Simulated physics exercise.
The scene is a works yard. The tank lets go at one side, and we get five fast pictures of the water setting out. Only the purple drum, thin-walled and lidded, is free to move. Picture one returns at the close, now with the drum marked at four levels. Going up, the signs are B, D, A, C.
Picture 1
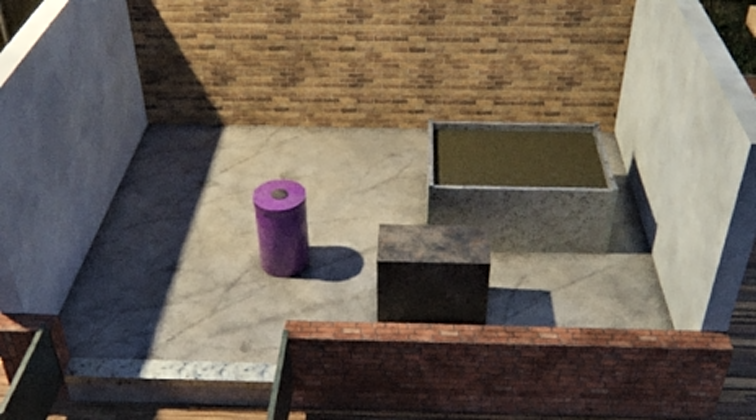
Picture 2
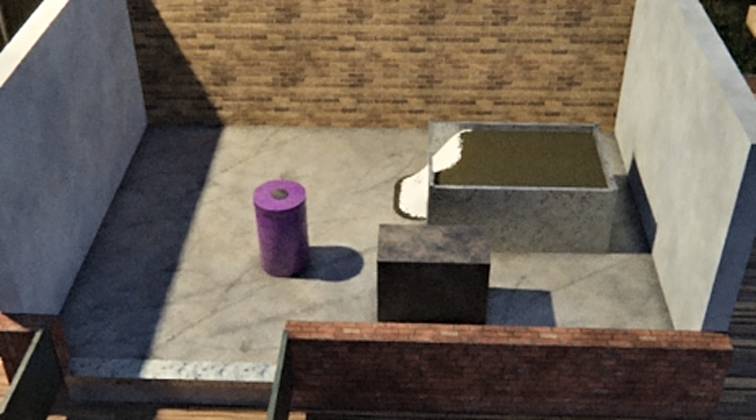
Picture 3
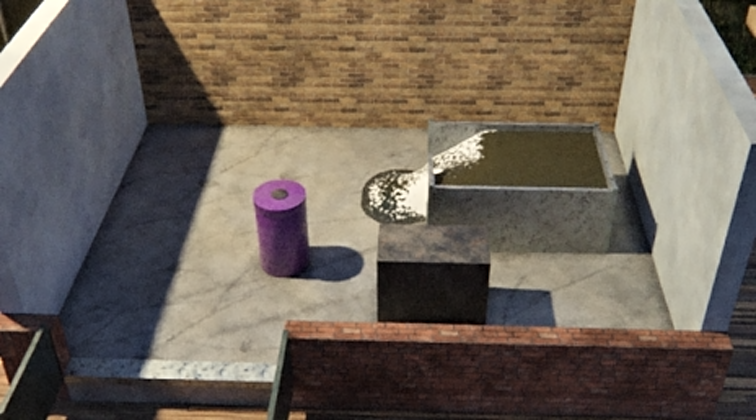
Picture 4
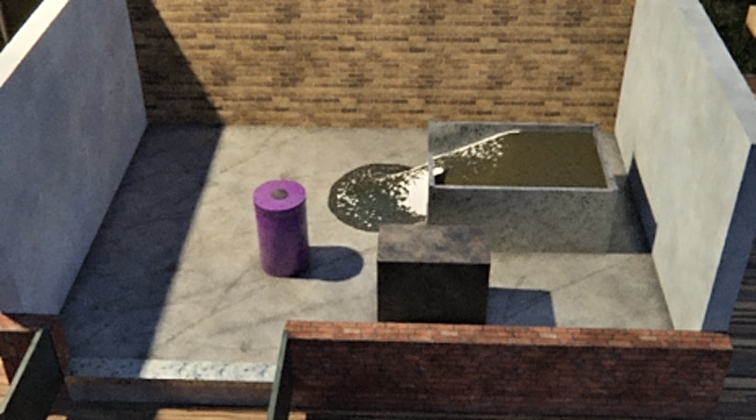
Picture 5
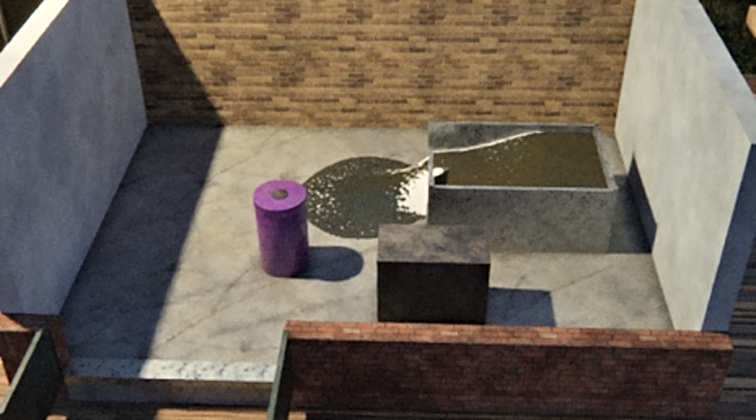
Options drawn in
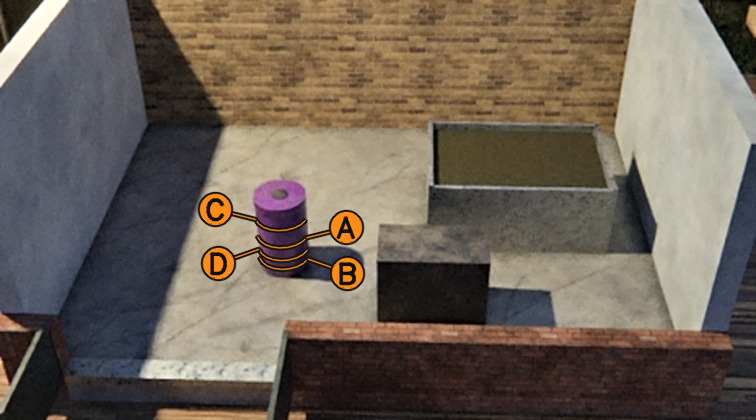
A large concrete tank full of murky water stands at the right of a walled yard, seen from above by a still camera. A purple drum stands upright left of centre, with a dark block in front of the tank and brick walls behind and in the foreground. Water pours from the tank's left side, foaming white, and spreads leftward across the grey floor while the drum stays still.
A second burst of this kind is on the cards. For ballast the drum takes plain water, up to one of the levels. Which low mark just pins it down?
Choose B.
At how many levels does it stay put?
All of them.
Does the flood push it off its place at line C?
No, not at all.
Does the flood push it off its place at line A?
No, that is safe.
On the marked copy, A at (279, 247); B at (281, 269); C at (278, 230); D at (280, 260); from the bottom up B, D, A, C.
Choosing A, it does not move.
Choosing B, it does not move.
Choosing C, it does not move.
Choosing D, it does not move.
